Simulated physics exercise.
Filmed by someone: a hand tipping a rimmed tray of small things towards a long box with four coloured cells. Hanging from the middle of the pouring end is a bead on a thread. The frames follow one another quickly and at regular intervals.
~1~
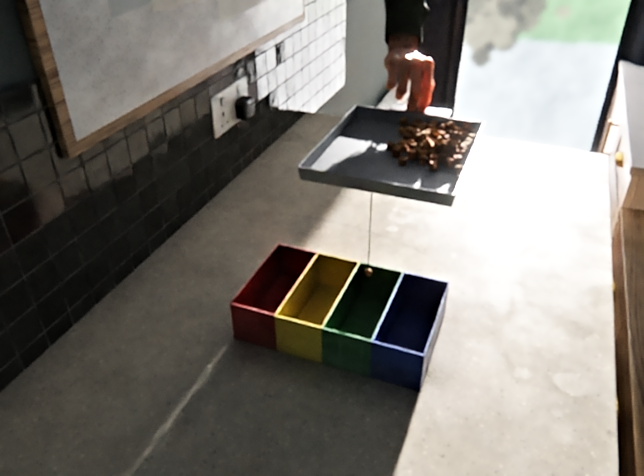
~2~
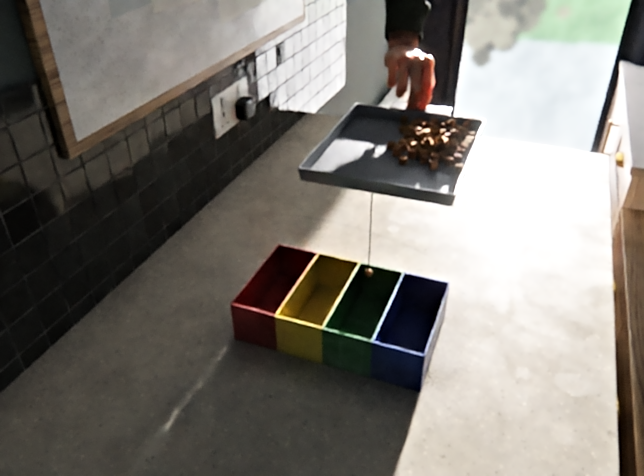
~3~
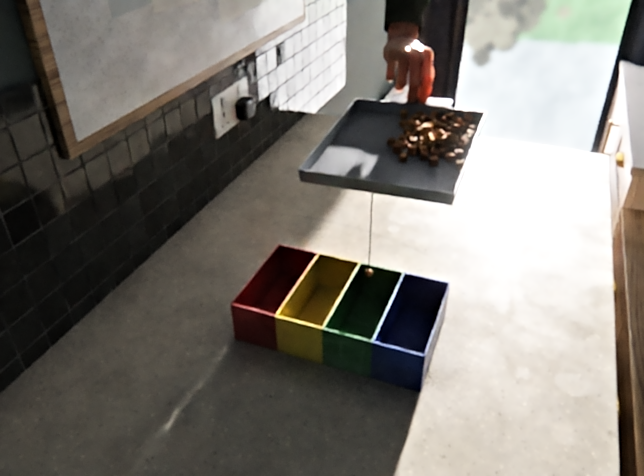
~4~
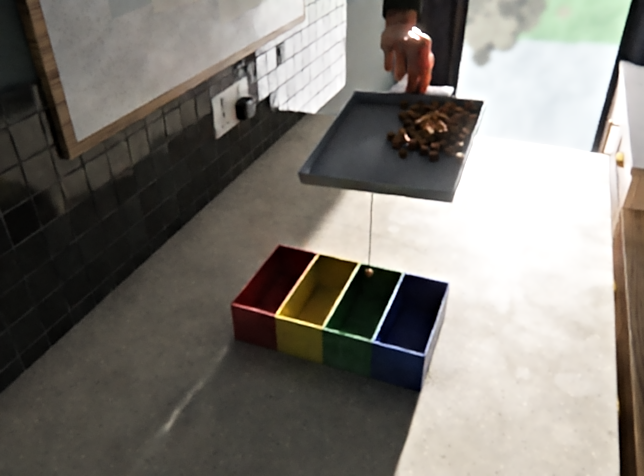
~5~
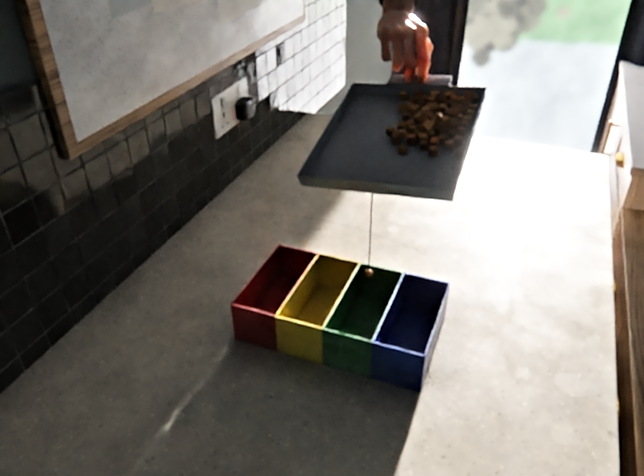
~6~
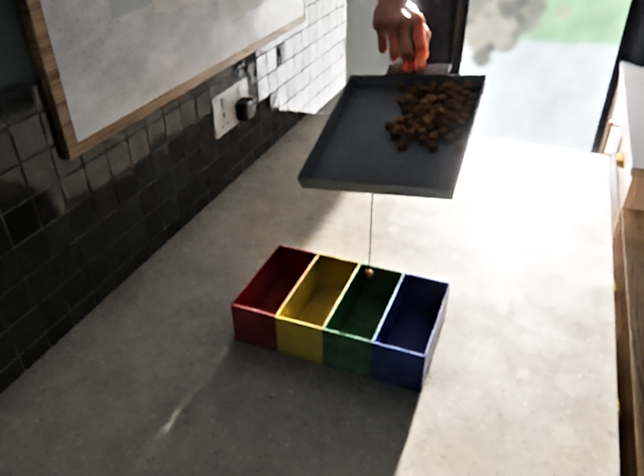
A hand raising the far side of a grey tray of small brown pieces above a box with red, yellow, green and blue cells.
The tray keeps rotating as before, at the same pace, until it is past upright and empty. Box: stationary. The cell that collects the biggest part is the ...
... Yellow one.
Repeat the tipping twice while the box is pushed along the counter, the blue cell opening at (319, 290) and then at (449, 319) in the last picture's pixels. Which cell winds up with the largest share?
For the first spot the answer is the cell in blue, and for the second spot it is the cell in red.
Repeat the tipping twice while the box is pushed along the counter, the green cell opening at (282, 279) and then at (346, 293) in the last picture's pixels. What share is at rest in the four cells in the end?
You'd see around 80 per cent and then around 100 per cent.
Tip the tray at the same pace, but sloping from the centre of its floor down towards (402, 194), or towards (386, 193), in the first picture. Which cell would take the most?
So the first one goes to blue and the second to blue.
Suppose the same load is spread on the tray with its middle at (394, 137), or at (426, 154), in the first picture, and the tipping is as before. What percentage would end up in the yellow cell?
In order, 50 % then 40 %.
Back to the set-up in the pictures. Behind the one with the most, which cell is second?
The second spot goes to the cell in red.
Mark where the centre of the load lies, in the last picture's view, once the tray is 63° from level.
Look about (344, 175) in the last picture.
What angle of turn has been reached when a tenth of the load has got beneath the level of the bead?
Somewhere near 70°.
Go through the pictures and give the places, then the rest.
In the first frame, corners of the pouring end at (300, 166) and (453, 193), level; middle of the load at (433, 143), brown sugar cubes; bead on its thread at (368, 273); red cell at (254, 323); yellow cell at (299, 336); green cell at (346, 349); blue cell at (397, 363).
In the second frame, corners of the pouring end at (300, 167) and (453, 193), level; middle of the load at (433, 142).
In the third frame, corners of the pouring end at (300, 169) and (453, 192), tipped barely, lowest at the left corner; middle of the load at (434, 136).
In the fourth frame, corners of the pouring end at (299, 172) and (453, 191), tipped a little, lowest at the left corner; middle of the load at (434, 129).
In the fifth frame, corners of the pouring end at (299, 174) and (452, 189), tipped a little, lowest at the left corner; middle of the load at (433, 121).
In the sixth frame, corners of the pouring end at (299, 177) and (451, 188), tipped clearly, lowest at the left corner; middle of the load at (432, 113); red cell at (255, 324); yellow cell at (300, 337); green cell at (347, 350); blue cell at (397, 364).
Soon after the last picture, tray tipped steeply; most on the tray; a small part falling or outside the box.
A little later, tray tipped past a quarter turn; about two thirds on the tray; about a quarter in the red cell; a small part in the yellow cell; a stray few in the green cell; a stray few falling or outside the box.
Later still, tray tipped past a quarter turn; about half in the yellow cell; about a third in the red cell; about a quarter in the green cell; a stray few falling or outside the box.
At rest, tray tipped past a quarter turn; about half in the yellow cell; about a third in the red cell; about a quarter in the green cell; none in the blue cell; a stray few outside the box.
